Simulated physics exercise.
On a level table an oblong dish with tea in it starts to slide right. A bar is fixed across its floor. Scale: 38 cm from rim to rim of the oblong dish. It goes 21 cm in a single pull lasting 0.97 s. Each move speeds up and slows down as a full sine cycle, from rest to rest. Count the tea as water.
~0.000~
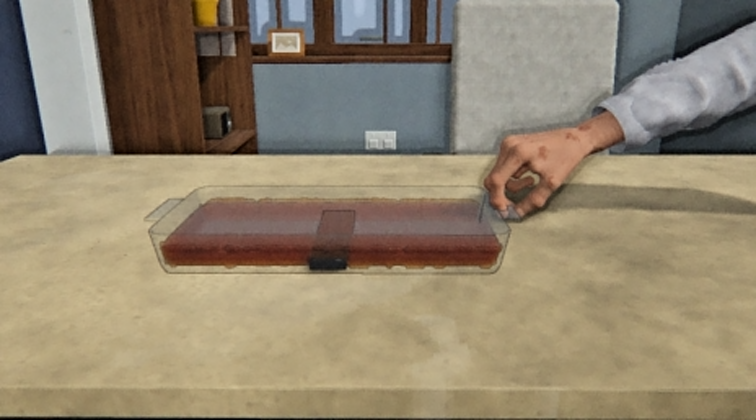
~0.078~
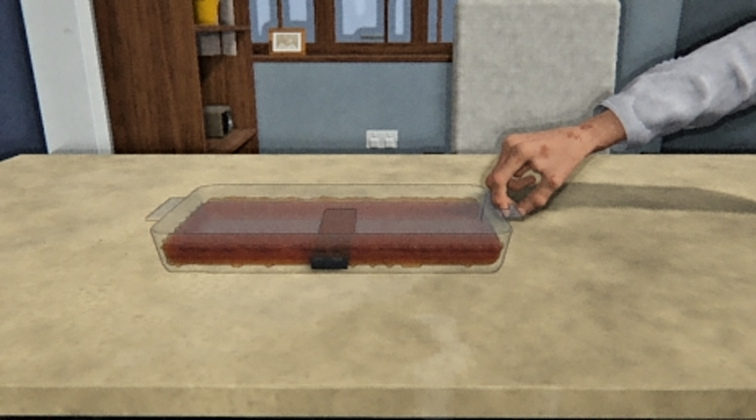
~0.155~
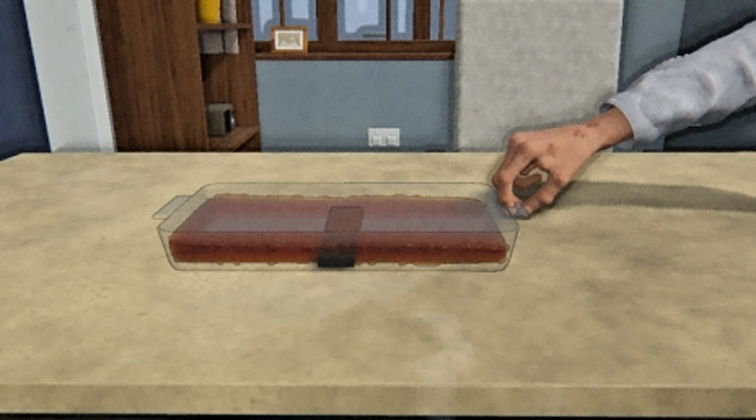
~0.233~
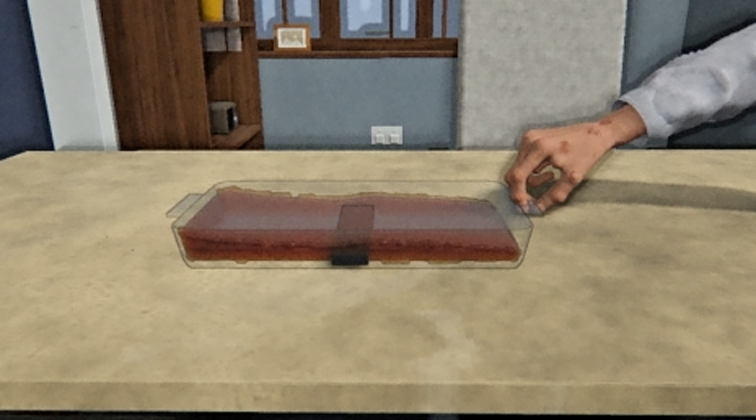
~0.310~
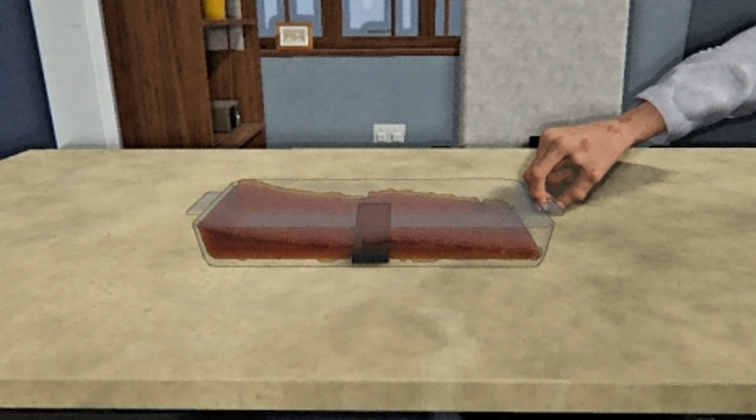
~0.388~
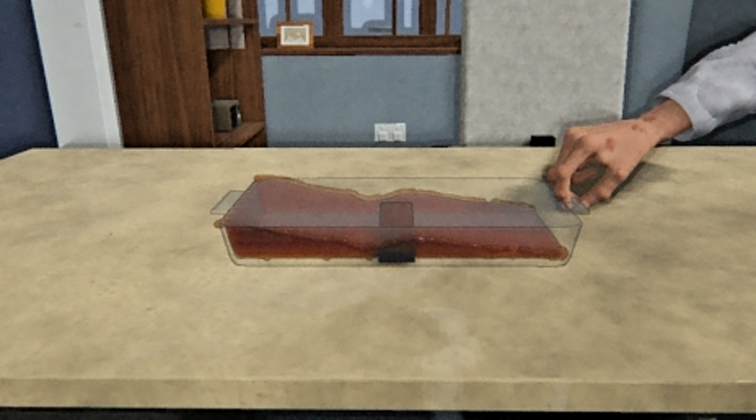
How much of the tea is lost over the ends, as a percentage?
Loss: About 13 per cent.
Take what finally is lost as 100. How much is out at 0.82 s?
Some 10 per cent.
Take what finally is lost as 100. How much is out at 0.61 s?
Some 10 per cent.
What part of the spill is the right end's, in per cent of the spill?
Near 80 in a hundred.
By 0.61 s it has gone 15 cm; 2 per cent is out over the left end and 0 over the right.
By 0.82 s it has gone 21 cm; 2 per cent is out over the left end and 0 over the right.
By 1.04 s it has gone 21 cm; 2 per cent is out over the left end and 9 over the right.
By 1.26 s it has gone 21 cm; 2 per cent is out over the left end and 11 over the right.
At rest 13 per cent is out in all, 2 of it over the left end.
